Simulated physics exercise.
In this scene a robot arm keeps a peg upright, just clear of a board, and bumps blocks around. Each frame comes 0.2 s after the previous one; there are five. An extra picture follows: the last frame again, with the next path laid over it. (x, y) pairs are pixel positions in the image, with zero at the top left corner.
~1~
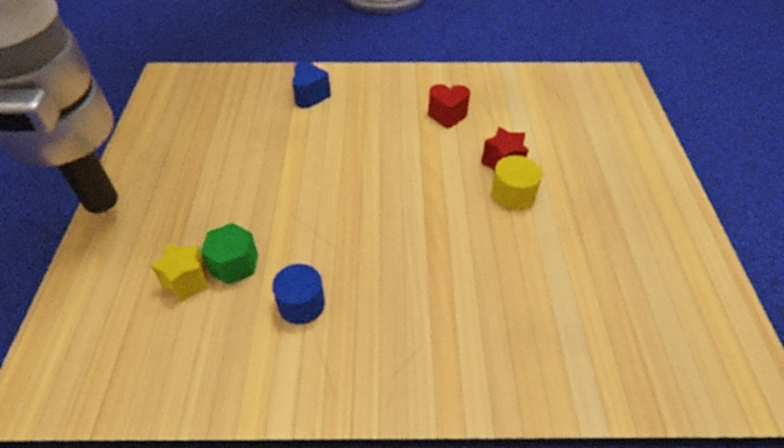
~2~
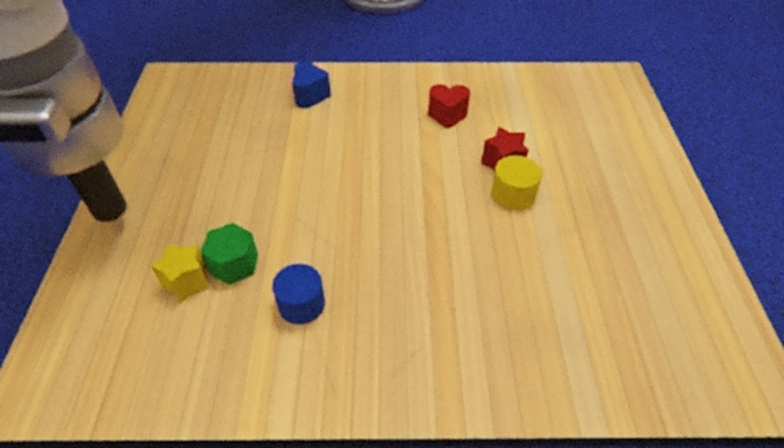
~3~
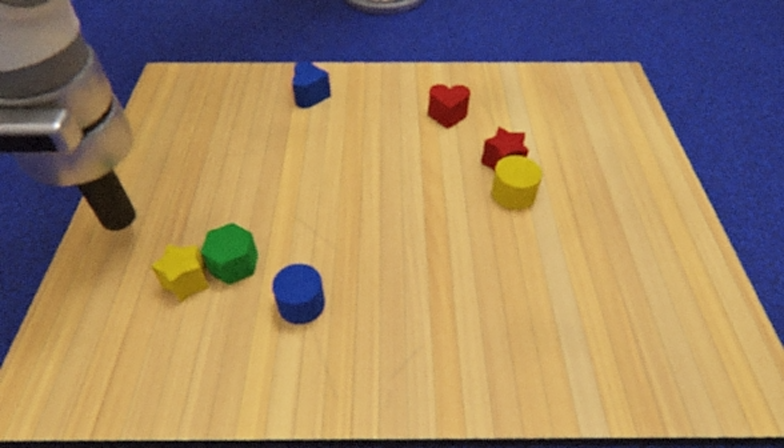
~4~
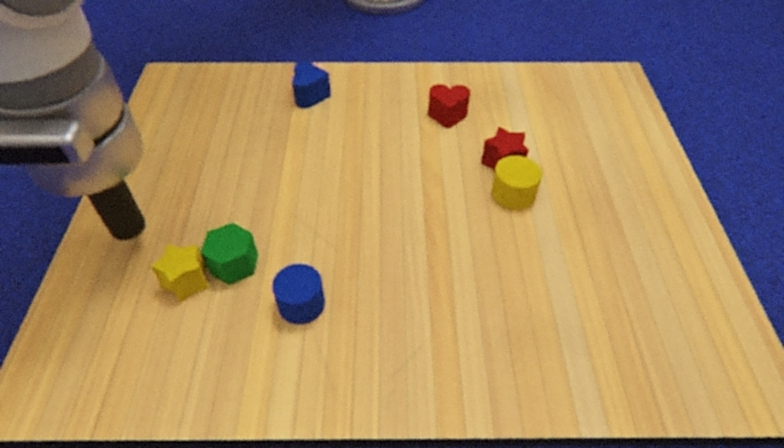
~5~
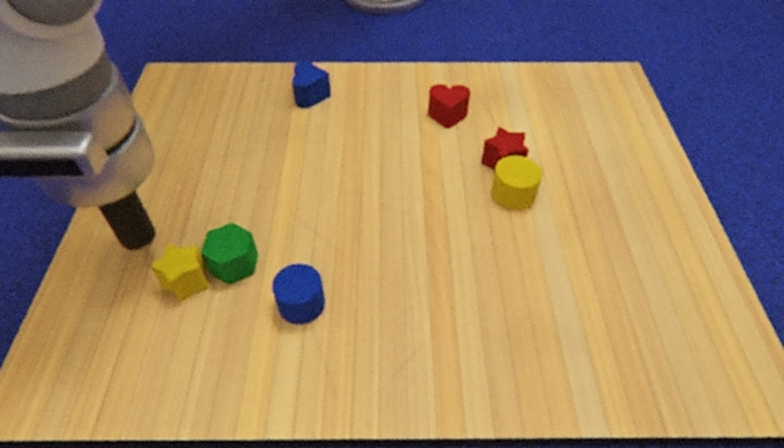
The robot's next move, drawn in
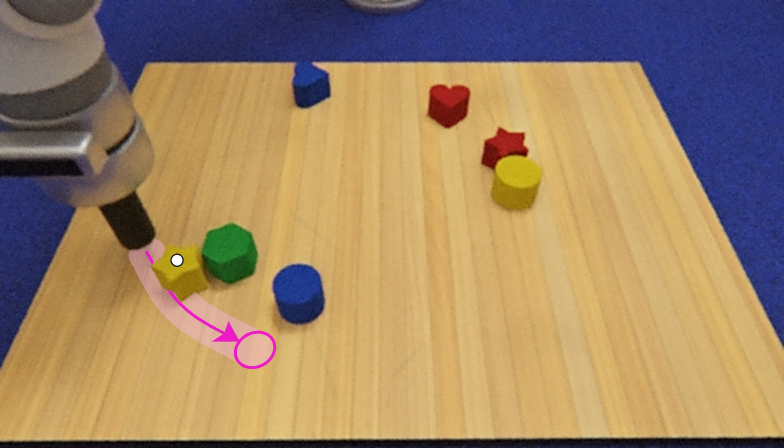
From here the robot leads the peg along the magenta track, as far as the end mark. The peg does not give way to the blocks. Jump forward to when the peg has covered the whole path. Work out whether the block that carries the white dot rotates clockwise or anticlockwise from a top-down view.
Answer: Against the clock.
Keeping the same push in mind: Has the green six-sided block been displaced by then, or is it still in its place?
That block ends up displaced.
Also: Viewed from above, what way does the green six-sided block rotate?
Viewed from above: Anti-clockwise.
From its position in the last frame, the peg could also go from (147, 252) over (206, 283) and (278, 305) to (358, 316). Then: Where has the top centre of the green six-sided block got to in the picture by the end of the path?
Its top face will be centred at roughly (262, 244).
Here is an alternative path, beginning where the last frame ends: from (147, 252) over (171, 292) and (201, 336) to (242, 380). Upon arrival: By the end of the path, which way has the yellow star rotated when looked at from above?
That block twists counter-clockwise.
Path on the board, from (147, 252) via (169, 290) and (205, 323), ending at (255, 350); the dot is on the yellow star.
On the path given first. One third of the way, peg at (161, 277); yellow star at (194, 273), turned 20° anticlockwise; green six-sided block at (233, 243), turned 15° anticlockwise.
Two thirds of the way, peg at (199, 310); yellow star at (241, 285), turned 80° anticlockwise; green six-sided block at (241, 246), turned 45° anticlockwise.
At the end, peg at (250, 337); yellow star at (259, 294), turned 165° anticlockwise; green six-sided block at (241, 246), turned 45° anticlockwise; blue circular block at (306, 278).
